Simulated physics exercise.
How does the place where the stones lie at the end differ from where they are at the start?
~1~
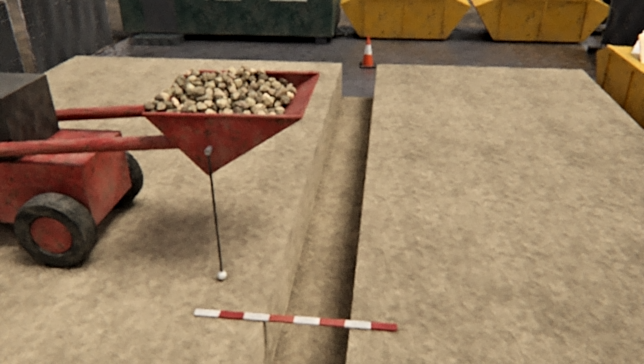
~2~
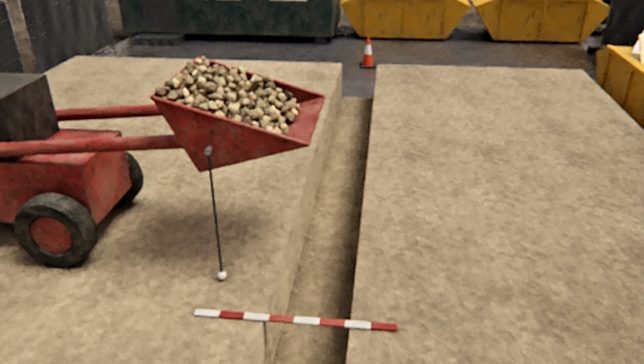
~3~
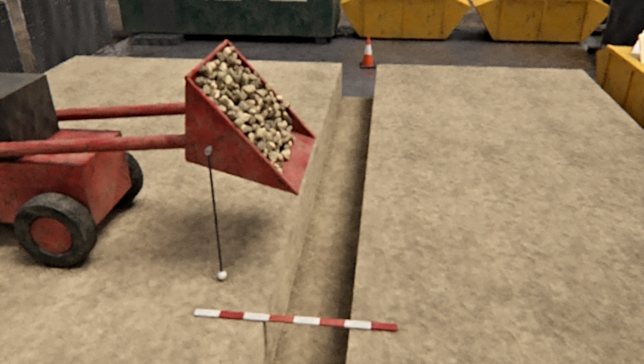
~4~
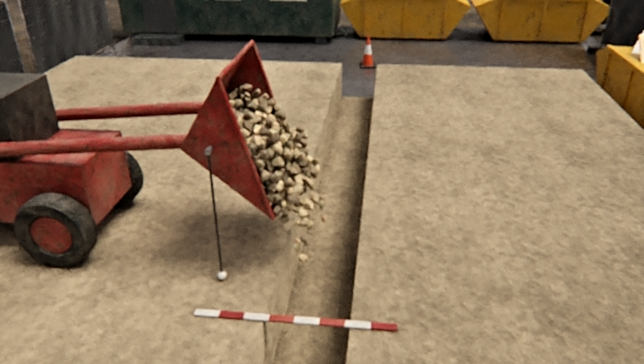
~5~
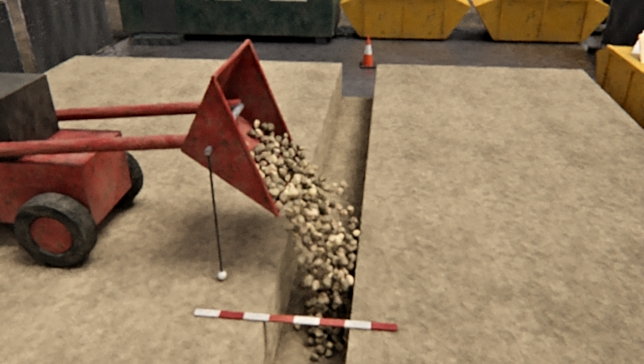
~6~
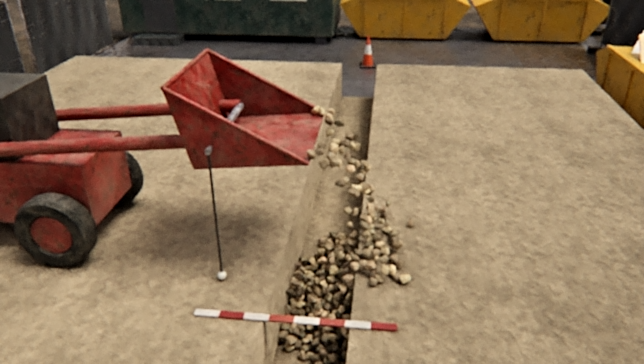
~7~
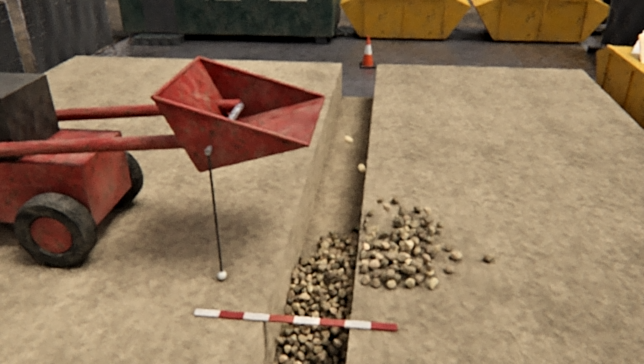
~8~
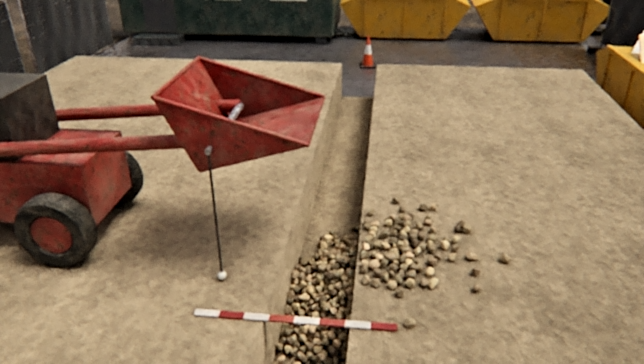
At the start the stones are heaped in the loader's raised red bucket. At the end they lie lower and further right, mostly in the trench, with some scattered on the ground just past it.
The footage shows a red loader tipping its bucket of stones forward until they pour into the trench in front. The emptied bucket tilts partway back and holds still, leaving most stones in the trench and a smaller scatter on the ground beyond.
